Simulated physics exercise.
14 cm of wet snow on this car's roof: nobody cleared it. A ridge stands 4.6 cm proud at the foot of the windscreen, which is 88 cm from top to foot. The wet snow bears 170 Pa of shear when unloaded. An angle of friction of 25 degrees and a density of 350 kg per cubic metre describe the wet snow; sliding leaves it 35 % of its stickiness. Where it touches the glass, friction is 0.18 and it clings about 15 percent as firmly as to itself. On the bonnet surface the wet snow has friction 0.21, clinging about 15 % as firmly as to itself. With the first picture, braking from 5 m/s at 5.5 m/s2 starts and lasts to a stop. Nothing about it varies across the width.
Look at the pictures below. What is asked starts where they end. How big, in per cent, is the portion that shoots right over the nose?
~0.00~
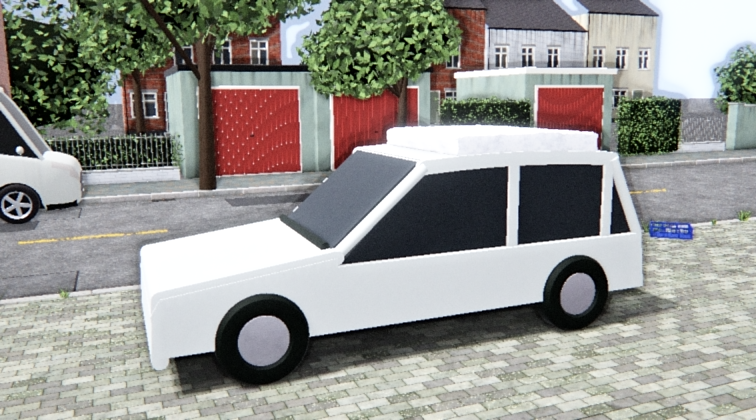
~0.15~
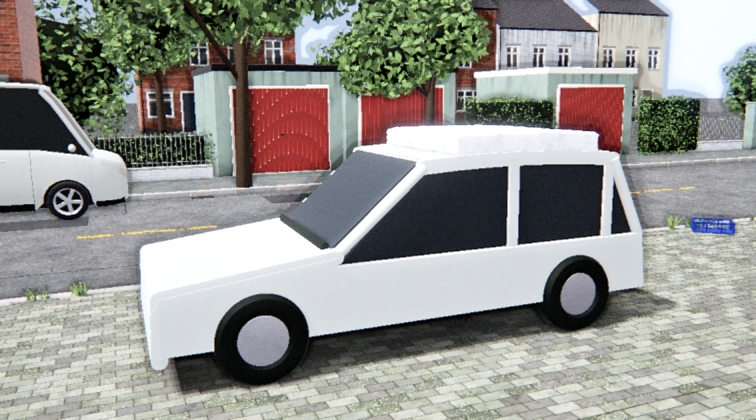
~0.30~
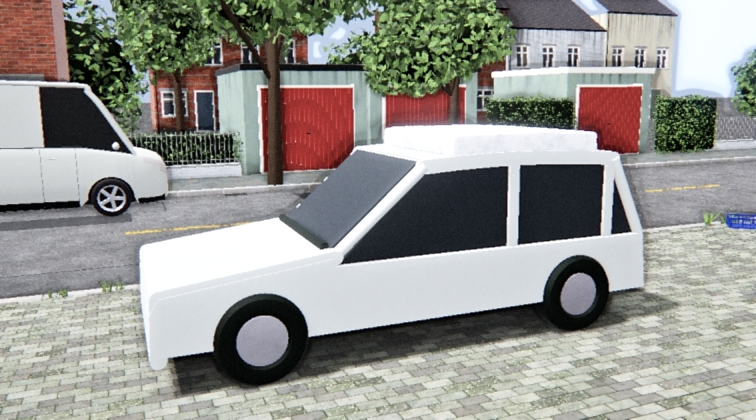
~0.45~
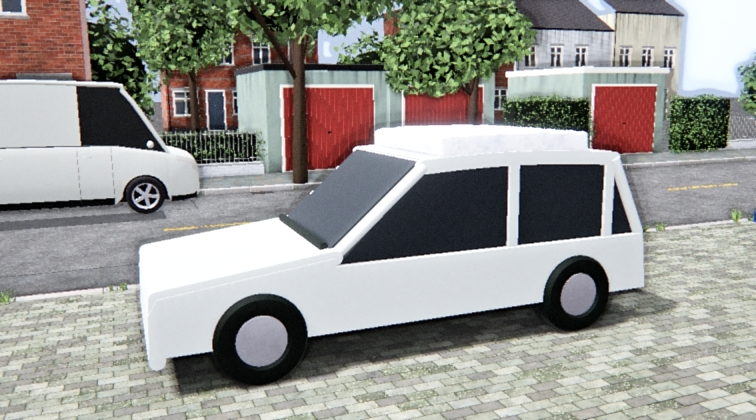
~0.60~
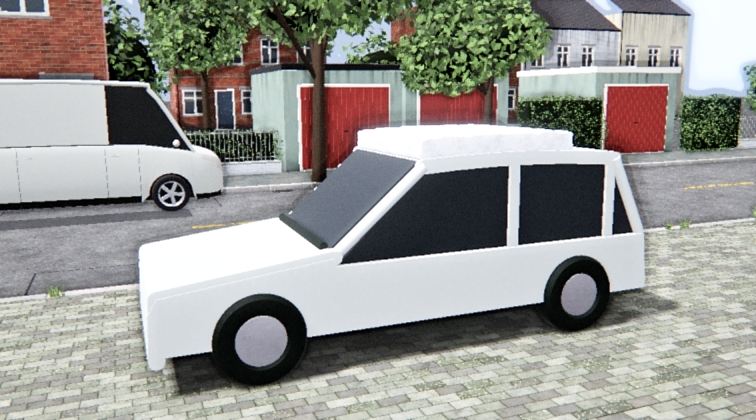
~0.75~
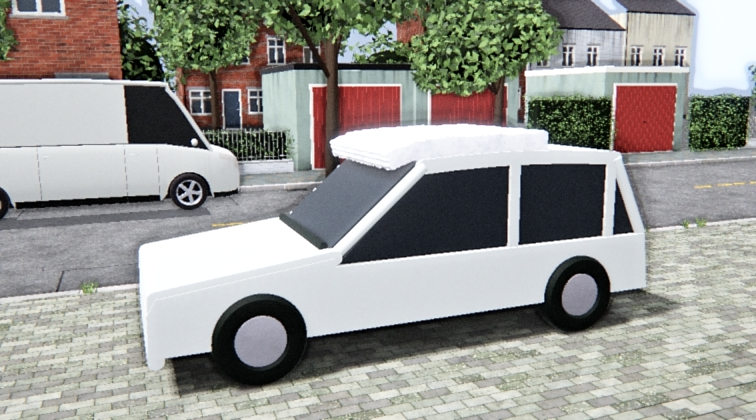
About 92 %.
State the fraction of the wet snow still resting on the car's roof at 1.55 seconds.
I reckon it's some 0 %.
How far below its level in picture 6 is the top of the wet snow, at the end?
Measured change: About 70 cm.
After 1.12 s, 14 % of the snow is on the roof, 47 % on the glass, 39 % on the bonnet and none has gone off the nose.
After 1.55 s, none of the snow is on the roof, none on the glass, 79 % on the bonnet and 21 % has gone off the nose.
After 1.98 s, none of the snow is on the roof, none on the glass, 27 % on the bonnet and 73 % has gone off the nose.
After 2.41 s, none of the snow is on the roof, none on the glass, 9 % on the bonnet and 91 % has gone off the nose.
After 2.70 s, none of the snow is on the roof, none on the glass, 8 % on the bonnet and 92 % has gone off the nose.
